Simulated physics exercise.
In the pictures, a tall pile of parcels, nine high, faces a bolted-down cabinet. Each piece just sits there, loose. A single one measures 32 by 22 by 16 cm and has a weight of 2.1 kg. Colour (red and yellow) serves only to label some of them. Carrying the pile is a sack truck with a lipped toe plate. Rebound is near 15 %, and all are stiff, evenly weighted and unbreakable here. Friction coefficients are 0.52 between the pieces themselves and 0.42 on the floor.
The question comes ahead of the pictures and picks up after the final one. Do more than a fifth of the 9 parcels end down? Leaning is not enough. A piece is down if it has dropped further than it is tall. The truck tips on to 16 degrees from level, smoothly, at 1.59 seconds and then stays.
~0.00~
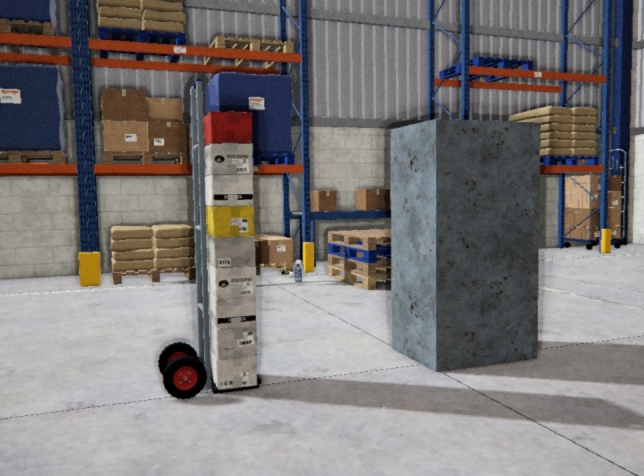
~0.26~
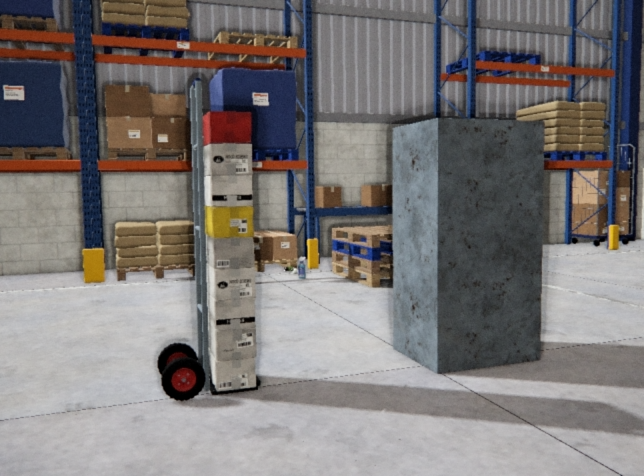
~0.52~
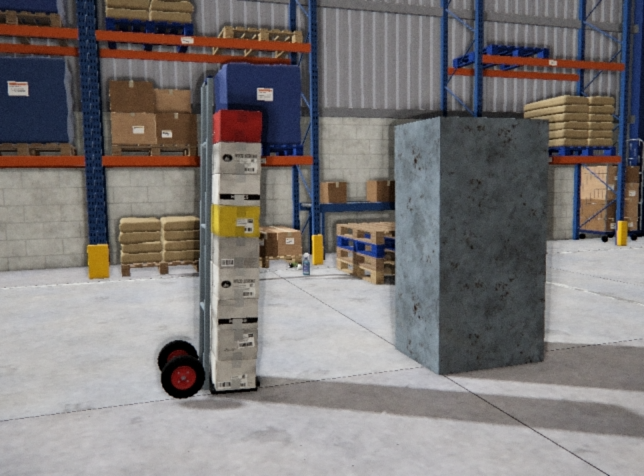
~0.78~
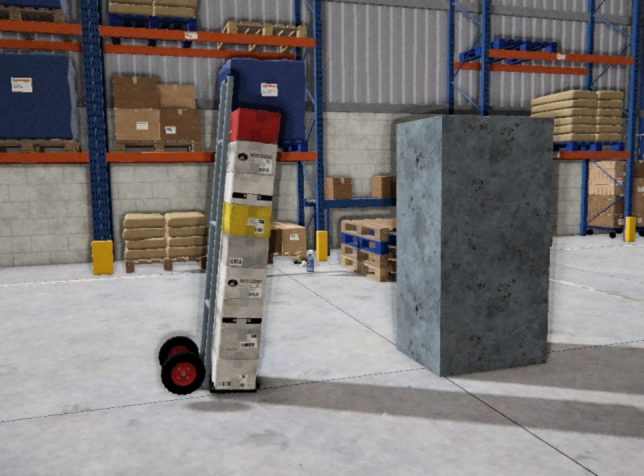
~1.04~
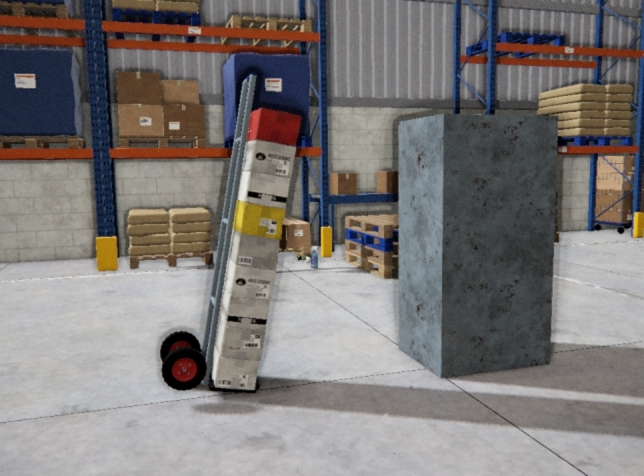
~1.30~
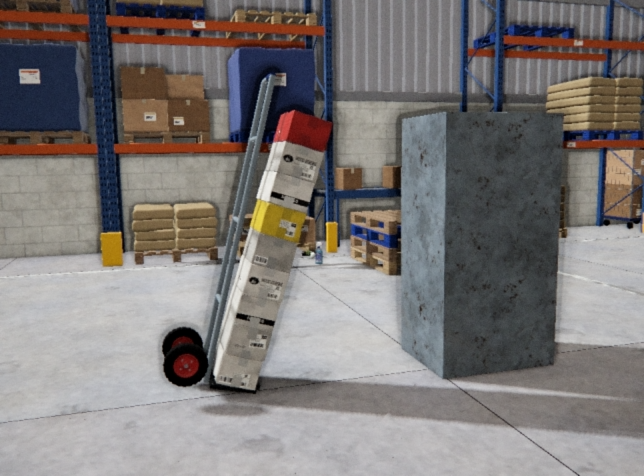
Fallen pieces: North of a fifth.
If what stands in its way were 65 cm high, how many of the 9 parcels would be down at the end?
In that case 7.
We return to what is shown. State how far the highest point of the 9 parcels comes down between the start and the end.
The top ends up some 30 cm lower.
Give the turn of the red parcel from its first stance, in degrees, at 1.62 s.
About 40 degrees.
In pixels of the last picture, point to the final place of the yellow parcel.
At about (346, 251).
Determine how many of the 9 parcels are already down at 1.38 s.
I count 0 at that moment.
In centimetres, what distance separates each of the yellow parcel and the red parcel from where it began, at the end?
Net shift, middle to middle: Yellow 70 cm, red 110 cm.
Around 1.38 s, none of the 9 parcels down, 9 disturbed; red parcel tipped 21°, 51 mm lower; yellow parcel tipped 21°.
Around 1.50 s, none of the 9 parcels down, 9 disturbed; yellow parcel tipped 27°, 49 mm lower; red parcel tipped 27°, 10 cm lower.
Around 1.62 s, 2 of the 9 parcels down; red parcel tipped 36°, 20 cm lower; yellow parcel tipped 36°, 11 cm lower.
Around 1.74 s, 4 of the 9 parcels down; red parcel tipped 46°, 34 cm lower; yellow parcel tipped 46°, 20 cm lower.
Finally (2.6 s), 4 of the 9 parcels down; red parcel tipped 46°, 34 cm lower; yellow parcel tipped 46°, 20 cm lower. That is 44 per cent. Seen by the last camera, middles, red parcel near (402, 187), yellow parcel near (346, 250).
